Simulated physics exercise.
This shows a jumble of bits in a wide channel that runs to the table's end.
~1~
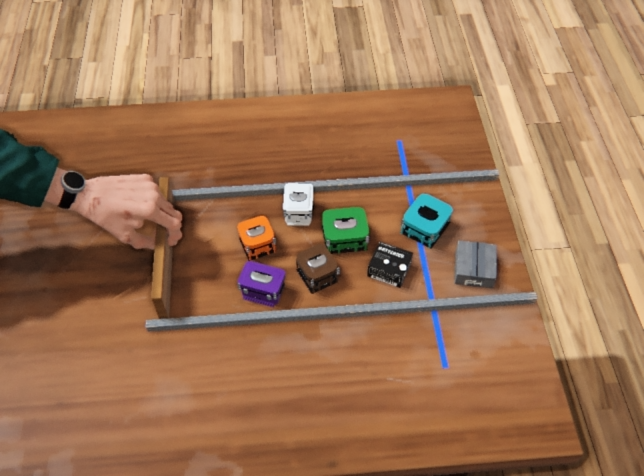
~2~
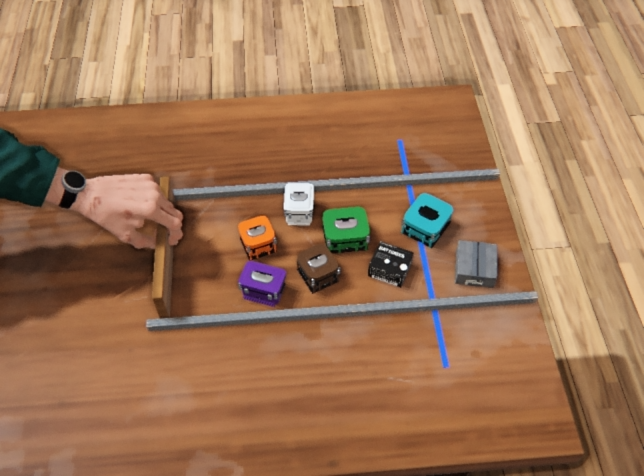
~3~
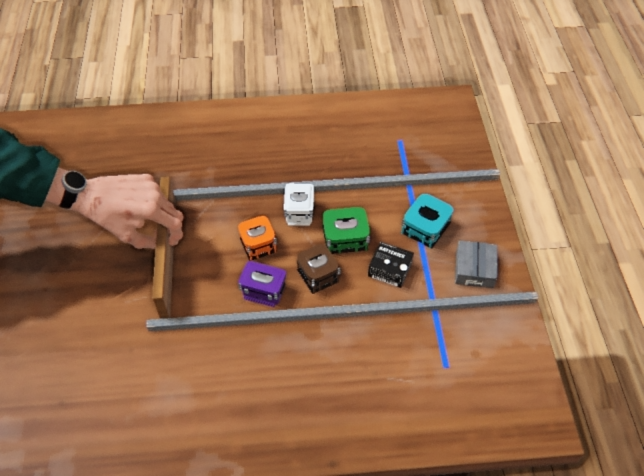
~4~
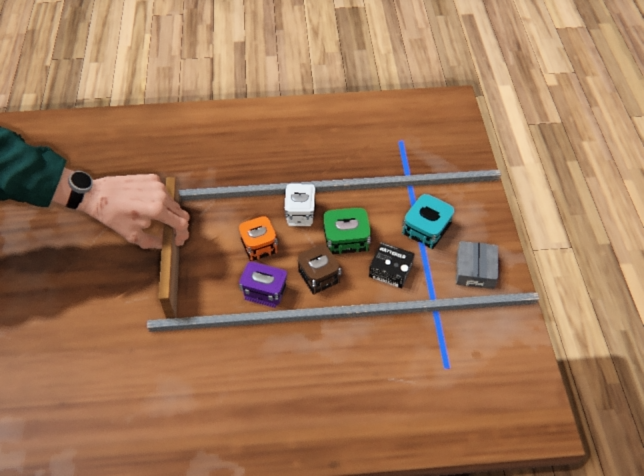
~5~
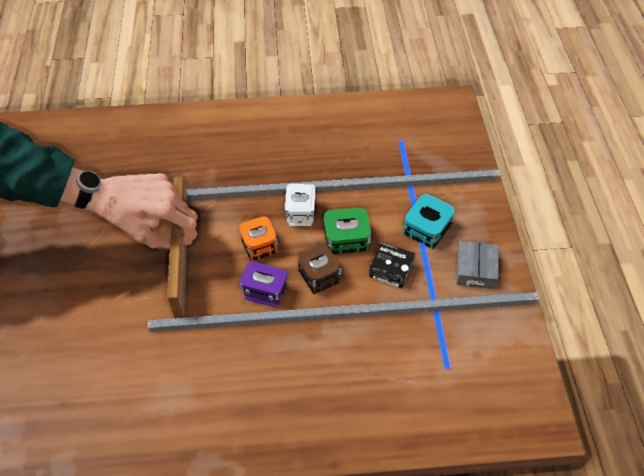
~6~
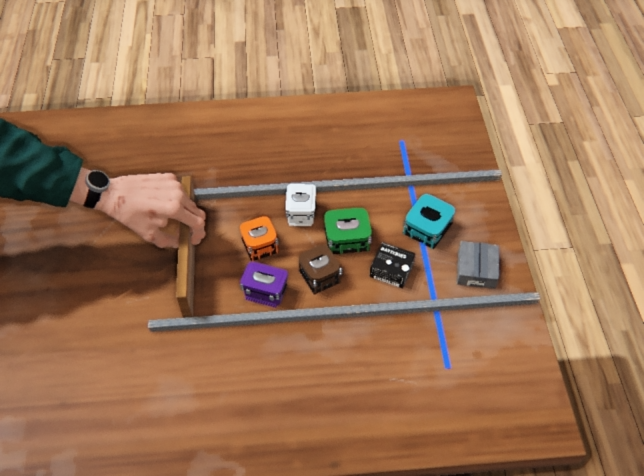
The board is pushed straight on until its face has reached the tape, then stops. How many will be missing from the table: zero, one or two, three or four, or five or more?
In the end the number that fall off is one or two.
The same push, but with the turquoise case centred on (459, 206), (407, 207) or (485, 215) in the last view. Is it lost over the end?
In that order, it is kept; is kept; stays on.
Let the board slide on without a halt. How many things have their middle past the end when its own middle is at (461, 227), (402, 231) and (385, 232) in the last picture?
The counts: 3, 1 and 0.
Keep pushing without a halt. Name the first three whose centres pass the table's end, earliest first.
They are the grey box, the turquoise case, the black box.
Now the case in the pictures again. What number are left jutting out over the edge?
The number is 2.
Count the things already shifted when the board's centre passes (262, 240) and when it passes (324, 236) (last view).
3 and 6.
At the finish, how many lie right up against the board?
3 of them.
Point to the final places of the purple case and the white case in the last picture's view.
Near (450, 267) and (429, 196).
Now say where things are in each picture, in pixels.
In the first frame, grey box (476, 264); turquoise case (427, 221); black box (390, 265); board (164, 246); tape (420, 241).
In the second frame, turquoise case (427, 220); white case (299, 205).
In the third frame, black box (391, 265); orange case (257, 238).
In the fourth frame, grey box (477, 265); brown case (319, 269).
In the fifth frame, turquoise case (429, 221); board (179, 246).
In the sixth frame, grey box (478, 265); turquoise case (429, 221); black box (392, 265); board (187, 245); tape (422, 241).
Soon after, none off yet; grey box at rest near (478, 265); turquoise case at rest near (429, 221); black box at rest near (392, 265).
Then, none off yet; grey box moving near (486, 264); turquoise case moved a little near (451, 217); black box moved about its own width near (447, 258).
At rest, the number that fall off is one or two; fallen, grey box.
